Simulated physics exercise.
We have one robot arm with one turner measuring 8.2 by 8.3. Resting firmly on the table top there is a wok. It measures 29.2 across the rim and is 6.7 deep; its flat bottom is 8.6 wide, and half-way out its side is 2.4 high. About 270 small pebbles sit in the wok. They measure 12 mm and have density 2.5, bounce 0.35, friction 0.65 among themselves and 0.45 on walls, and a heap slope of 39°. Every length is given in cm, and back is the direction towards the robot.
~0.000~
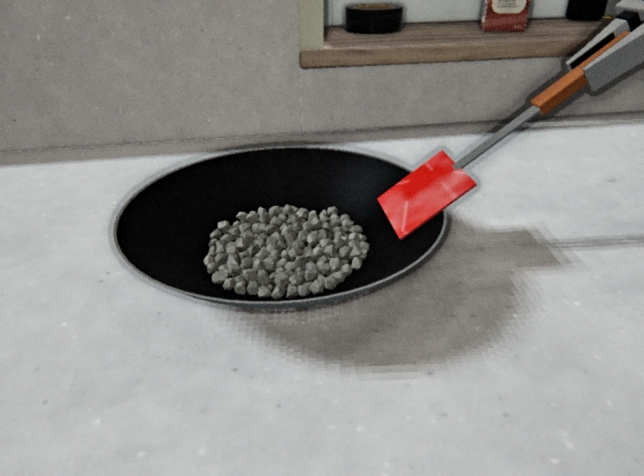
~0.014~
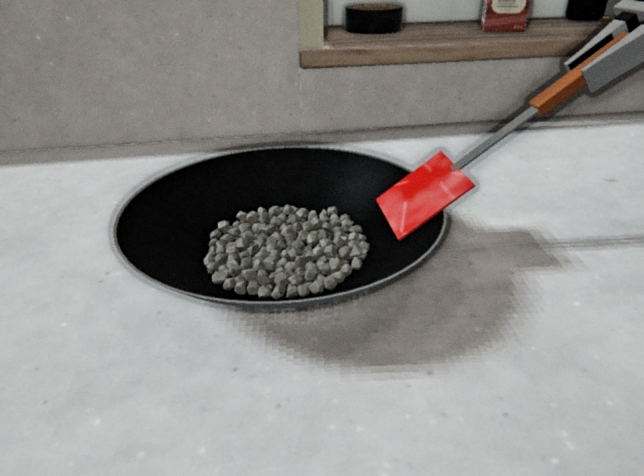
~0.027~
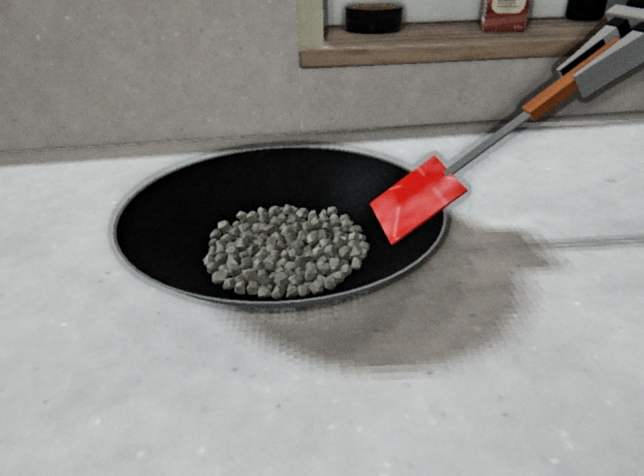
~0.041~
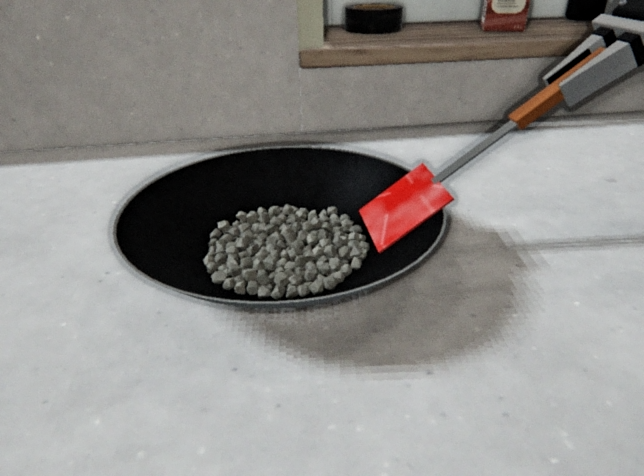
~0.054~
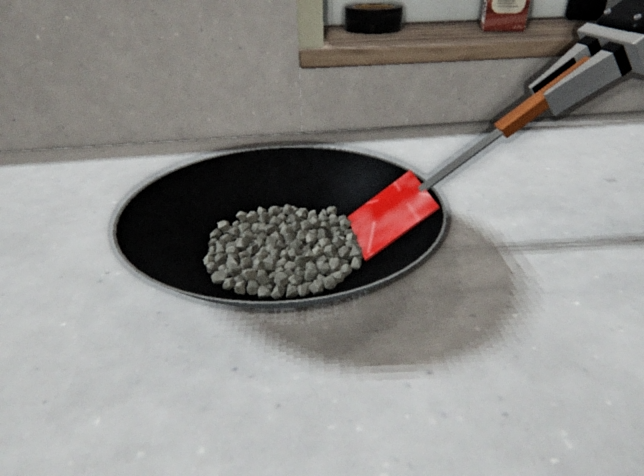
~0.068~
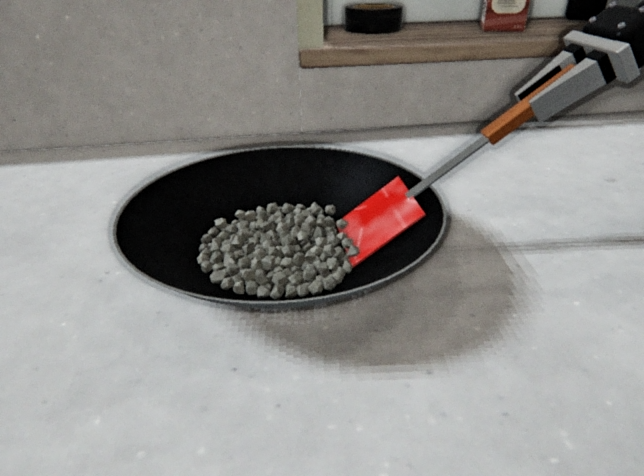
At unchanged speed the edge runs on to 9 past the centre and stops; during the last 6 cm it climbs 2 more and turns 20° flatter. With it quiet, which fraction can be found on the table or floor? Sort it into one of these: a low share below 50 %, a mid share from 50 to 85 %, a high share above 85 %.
A low share, below 50 %.
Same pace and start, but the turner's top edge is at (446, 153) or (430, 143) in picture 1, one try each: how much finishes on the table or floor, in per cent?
Some 45 per cent, then some 40 per cent.
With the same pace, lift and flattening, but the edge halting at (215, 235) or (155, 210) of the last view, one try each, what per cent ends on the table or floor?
Try 1: Approx. 15 %; try 2: Approx. 60 %.
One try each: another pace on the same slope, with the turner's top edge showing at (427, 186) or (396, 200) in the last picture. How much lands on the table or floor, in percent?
Respectively, some 20 and 55 per cent.
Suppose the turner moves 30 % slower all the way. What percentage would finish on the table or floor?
Estimated result: Some 25 %.
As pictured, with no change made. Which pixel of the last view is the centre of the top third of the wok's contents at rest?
Centre: Roughly (185, 243).
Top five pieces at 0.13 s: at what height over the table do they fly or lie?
Roughly 6 cm above the table.
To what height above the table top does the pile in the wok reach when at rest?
7.0 cm.
By 0.13 s, sloping 37°, highest piece 7 above the table; 270 in the wok.
By 0.18 s, sloping 32°, highest piece 9 above the table; 265 in the wok, 5 on the blade or in flight.
By 0.41 s, sloping 17°, highest piece 8 above the table; 163 in the wok, 91 on the table or floor, 16 on the blade or in flight.
By 1.46 s, sloping 17°, highest piece 8 above the table; 162 in the wok, 108 on the table or floor.
Final count, 162 in the wok, 108 on the table or floor. That is 40 % on the table or floor.
